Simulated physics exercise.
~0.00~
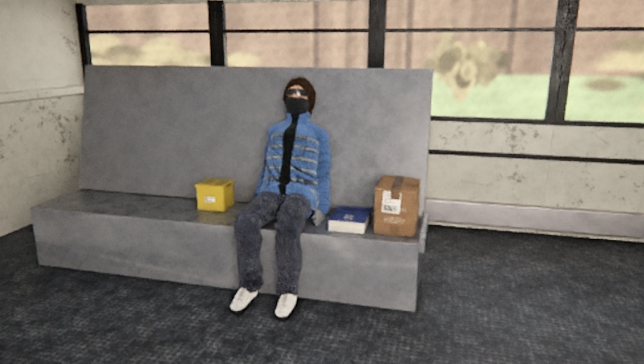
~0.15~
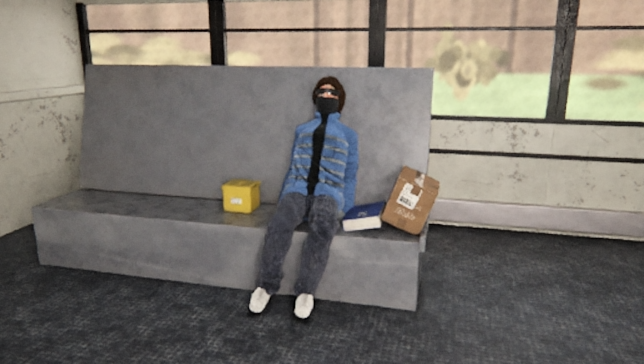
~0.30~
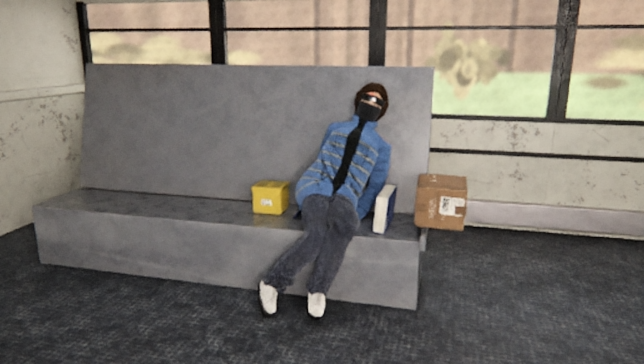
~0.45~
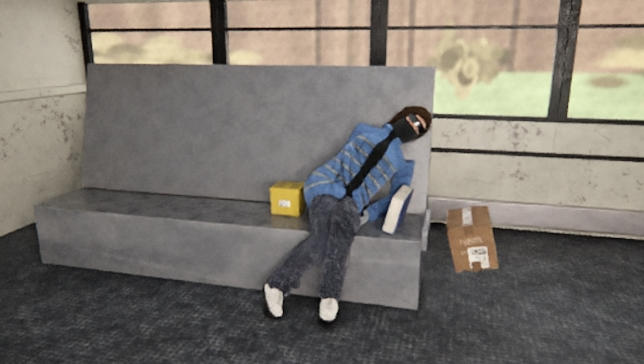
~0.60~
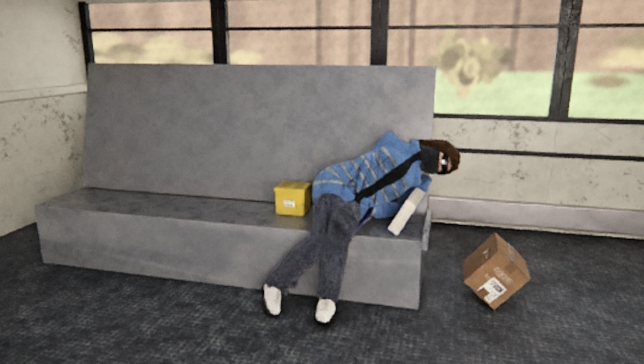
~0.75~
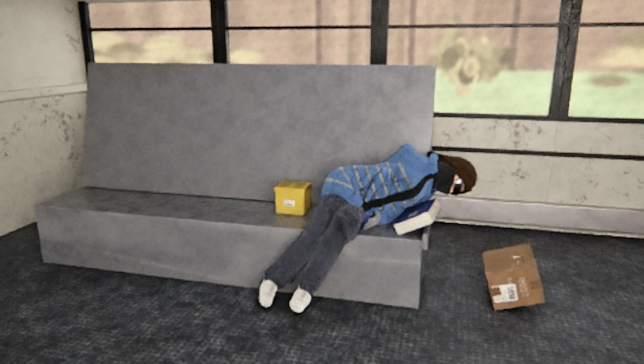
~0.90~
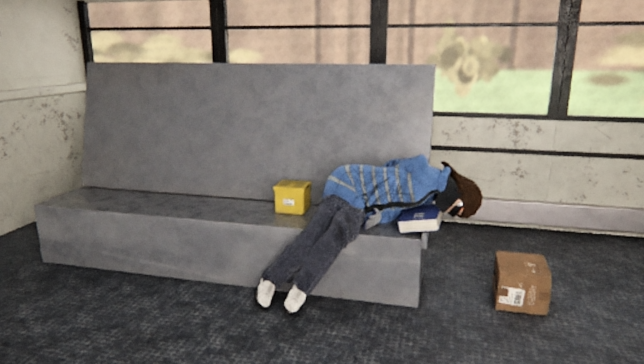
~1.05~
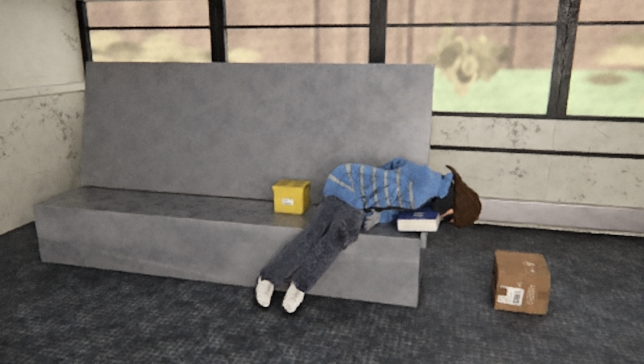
The clip shows a masked figure in a blue jacket slumped on a grey bench as a yellow box, a blue-and-white box and a brown box slide right; the brown one tumbles to the floor, while the figure topples sideways, head hanging past the bench end, the others staying on.
